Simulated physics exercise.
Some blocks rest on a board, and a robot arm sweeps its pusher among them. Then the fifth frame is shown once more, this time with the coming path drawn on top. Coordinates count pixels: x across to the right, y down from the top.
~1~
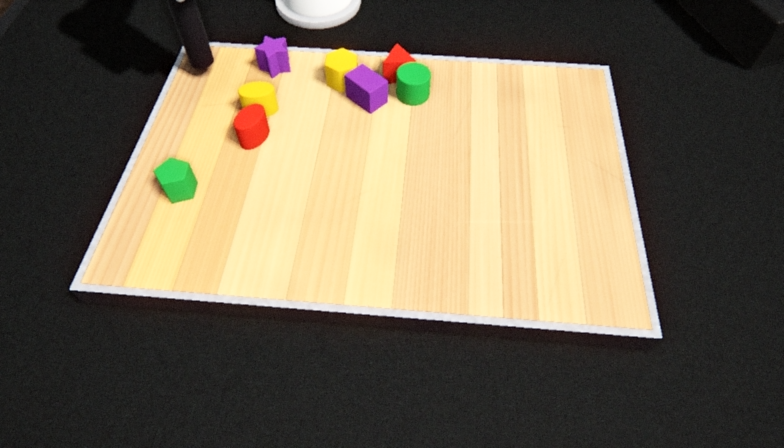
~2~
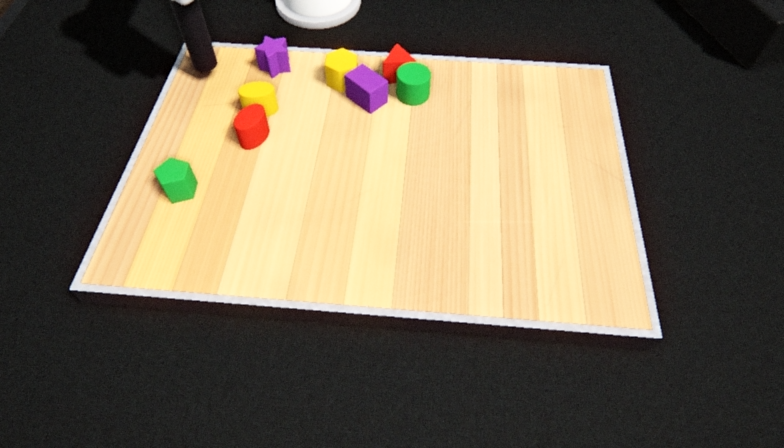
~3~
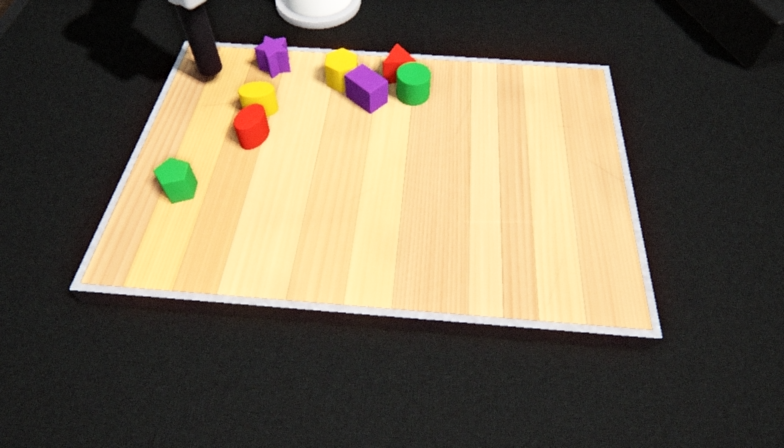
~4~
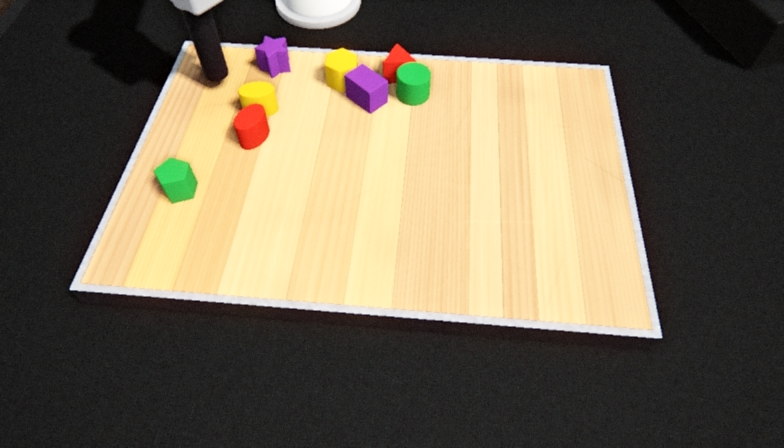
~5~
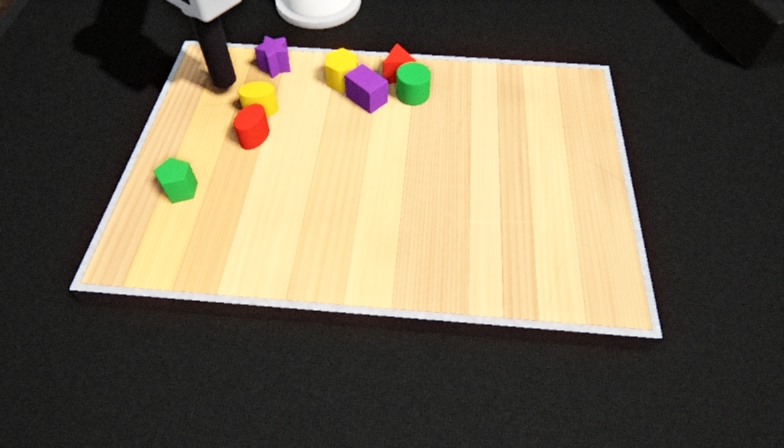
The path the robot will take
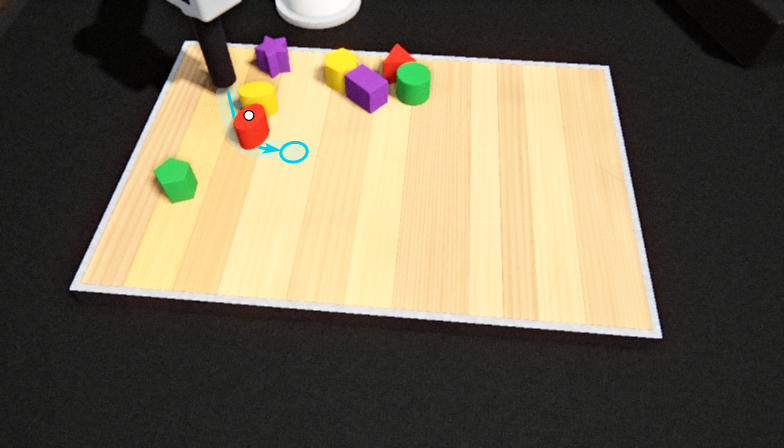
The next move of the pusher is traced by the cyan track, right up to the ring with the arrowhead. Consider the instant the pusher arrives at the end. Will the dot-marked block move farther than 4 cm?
Yes, that is what happens.
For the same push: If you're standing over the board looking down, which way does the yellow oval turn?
Seen from above, its turn is counter-clockwise.
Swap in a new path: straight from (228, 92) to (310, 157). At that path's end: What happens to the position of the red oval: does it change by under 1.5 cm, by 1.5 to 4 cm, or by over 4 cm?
My prediction: Between 1.5 and 4 cm.
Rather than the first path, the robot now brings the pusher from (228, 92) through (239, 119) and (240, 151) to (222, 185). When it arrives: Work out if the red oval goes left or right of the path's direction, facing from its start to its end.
Left.
The drawn path runs from (228, 92) through (235, 120) and (253, 145) to (294, 152); the dot is on the red oval.
What follows on the original path. One third of the way, pusher at (231, 109); yellow oval at (258, 92), turned 30° anticlockwise.
Two thirds of the way, pusher at (250, 134); red oval at (271, 131), turned 30° anticlockwise; yellow oval at (258, 93), turned 35° anticlockwise.
At the end, pusher at (292, 141); red oval at (310, 143); yellow oval at (258, 93), turned 35° anticlockwise; purple star-shaped block not moved.
